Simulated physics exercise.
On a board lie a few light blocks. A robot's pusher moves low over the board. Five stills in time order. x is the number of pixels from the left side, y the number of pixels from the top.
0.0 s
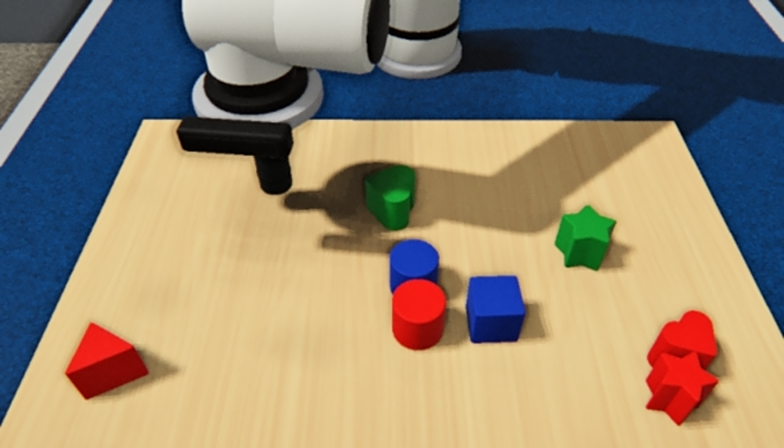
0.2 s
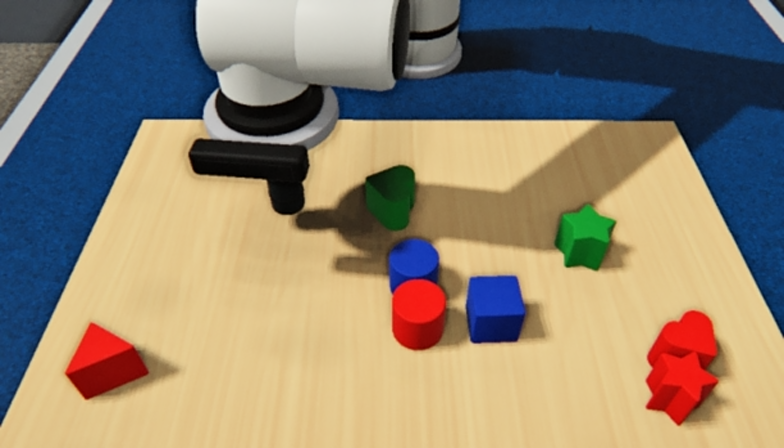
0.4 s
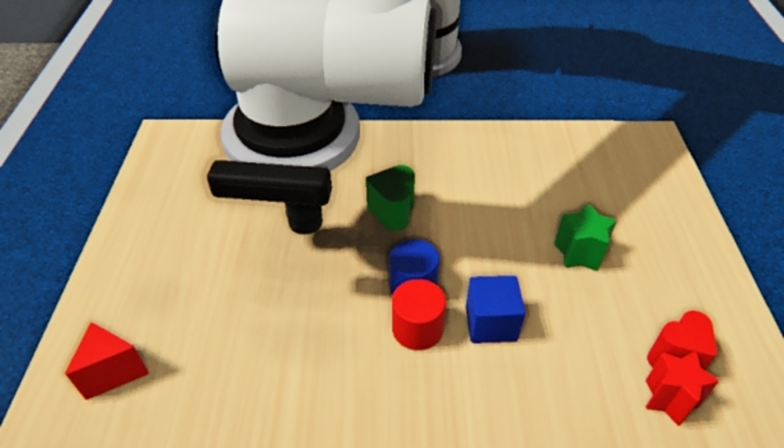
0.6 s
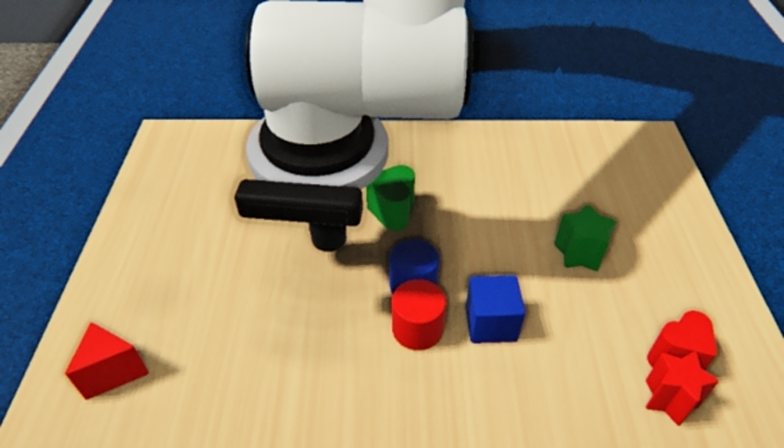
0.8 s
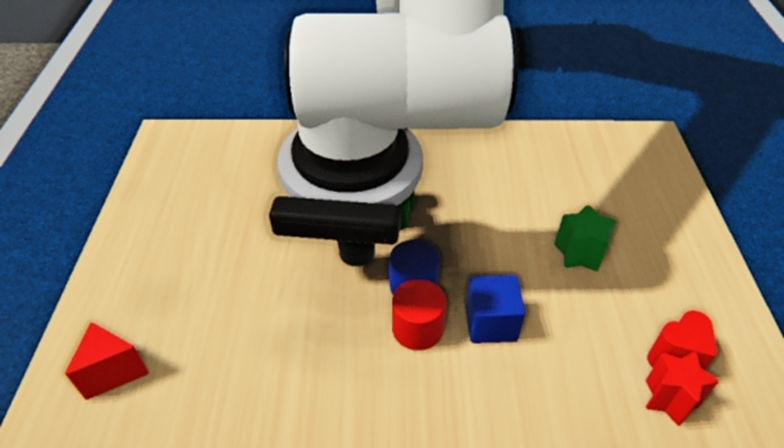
A white robot arm with a black pusher hangs over a pale wooden board on a blue floor, seen from above by a still camera. A green heart, a blue cylinder, a red cylinder and a blue cube sit near the middle, with a red triangular block left and a green star and red blocks right. The arm glides right and toward the viewer, covering most of the heart, while the blocks stay still.
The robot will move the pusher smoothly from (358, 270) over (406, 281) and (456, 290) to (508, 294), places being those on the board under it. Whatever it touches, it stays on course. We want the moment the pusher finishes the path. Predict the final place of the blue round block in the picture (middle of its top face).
The answer is (561, 272).
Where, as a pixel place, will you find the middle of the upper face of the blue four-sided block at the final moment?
It ends at (548, 313).
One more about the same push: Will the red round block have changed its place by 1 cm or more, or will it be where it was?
By the end it is where it was.
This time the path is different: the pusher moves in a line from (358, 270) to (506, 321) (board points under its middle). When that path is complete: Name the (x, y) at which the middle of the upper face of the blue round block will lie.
Top centre: (538, 266).
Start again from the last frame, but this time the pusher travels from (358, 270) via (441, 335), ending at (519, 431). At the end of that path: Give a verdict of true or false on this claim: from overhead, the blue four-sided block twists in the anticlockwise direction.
The statement is false.
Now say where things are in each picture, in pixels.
In the first frame, pusher tip (277, 185); block tops, blue round block (415, 257); red round block (419, 300); blue four-sided block (497, 294).
In the second frame, pusher (289, 205); blocks unchanged.
In the third frame, pusher (306, 223); blocks unchanged.
In the fourth frame, pusher (329, 240); blocks unchanged.
In the fifth frame, pusher (357, 254); blue round block (415, 257); red round block (419, 300); blue four-sided block (497, 294).
On the path given first. One third of the way, pusher (408, 265); blue round block (451, 265).
Two thirds of the way, pusher (461, 274); blue round block (507, 269); blue four-sided block (534, 307), turned 60° clockwise.
At the end, pusher (512, 278); blue round block (561, 272); red round block in place; blue four-sided block (548, 313), turned 95° clockwise.
